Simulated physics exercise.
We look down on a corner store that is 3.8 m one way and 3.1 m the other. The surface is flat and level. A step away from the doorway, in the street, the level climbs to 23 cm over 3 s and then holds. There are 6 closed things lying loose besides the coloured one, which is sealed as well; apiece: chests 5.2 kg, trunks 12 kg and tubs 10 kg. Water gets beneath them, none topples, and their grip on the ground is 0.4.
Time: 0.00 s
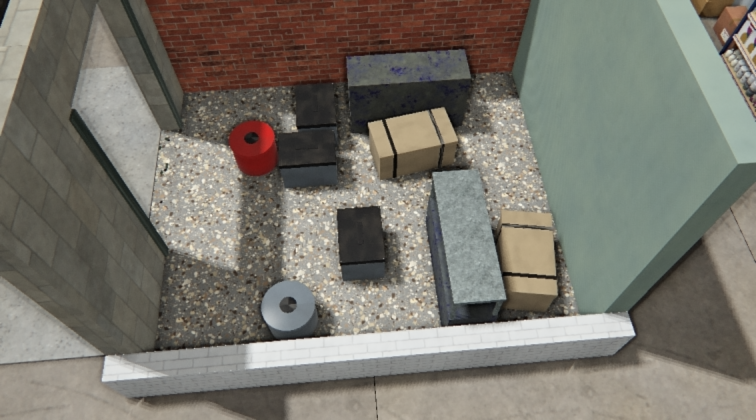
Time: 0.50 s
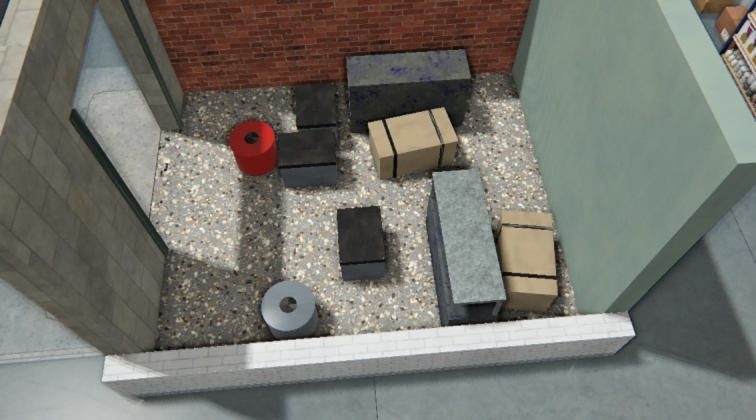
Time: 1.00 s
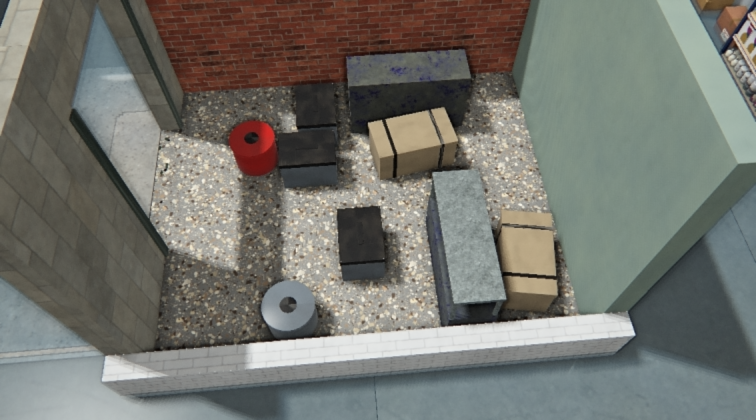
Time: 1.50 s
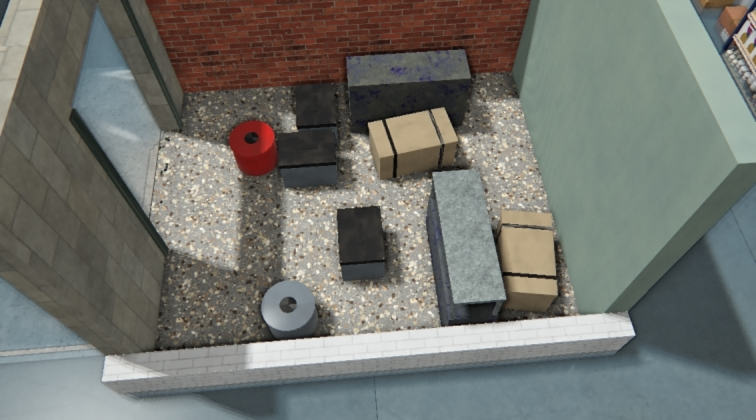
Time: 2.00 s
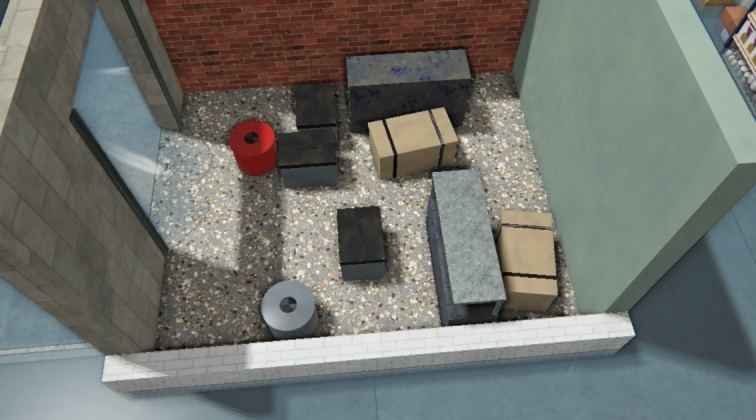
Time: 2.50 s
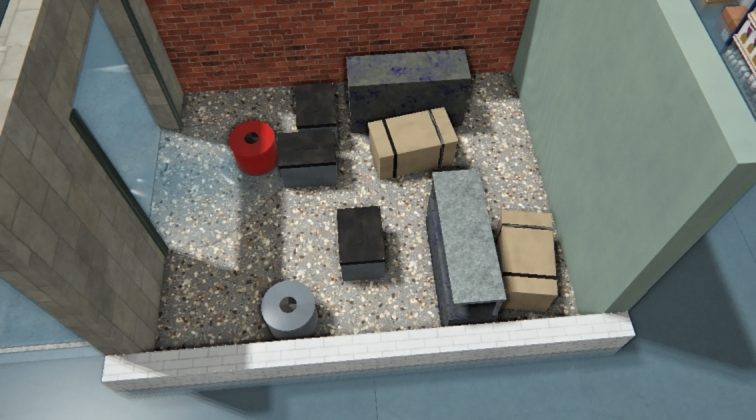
We see a roofless room holding a red tub, a grey tub and several trunks as bluish water covers the ground outside, then enters through the left opening and spreads across the speckled floor, while the objects stay still.
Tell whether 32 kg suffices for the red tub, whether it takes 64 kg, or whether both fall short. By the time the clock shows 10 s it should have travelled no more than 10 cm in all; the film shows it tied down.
Only the larger figure is plenty.
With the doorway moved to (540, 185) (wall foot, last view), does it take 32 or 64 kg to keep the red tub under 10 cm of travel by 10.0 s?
So only the heavy mass does it.
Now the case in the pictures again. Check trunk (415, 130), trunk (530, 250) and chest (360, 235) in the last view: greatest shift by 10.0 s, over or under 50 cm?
Reading the three in turn gives surpassed, not surpassed and surpassed.
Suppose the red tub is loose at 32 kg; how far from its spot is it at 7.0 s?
It would be some 40 cm from its spot.
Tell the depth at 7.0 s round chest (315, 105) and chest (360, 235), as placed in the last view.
About 5 and 16 cm.
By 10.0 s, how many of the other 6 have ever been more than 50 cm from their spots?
I count 4.
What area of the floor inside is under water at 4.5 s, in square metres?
At that time the wet patch spans about 8.0 m2.
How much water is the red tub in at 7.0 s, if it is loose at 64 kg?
About 9 cm.
After 3.5 s the red tub would be 4 cm from its start with 32 kg and 0 cm from its start with 64 kg; 9 cm of water round it then.
After 4.5 s the red tub would be 34 cm from its start with 32 kg and 0 cm from its start with 64 kg; 8 cm of water round it then.
After 7.0 s the red tub would be 37 cm from its start with 32 kg and 0 cm from its start with 64 kg; 9 cm of water round it then.
After 10.0 s the red tub would be 41 cm from its start with 32 kg and 0 cm from its start with 64 kg; 14 cm of water round it then.
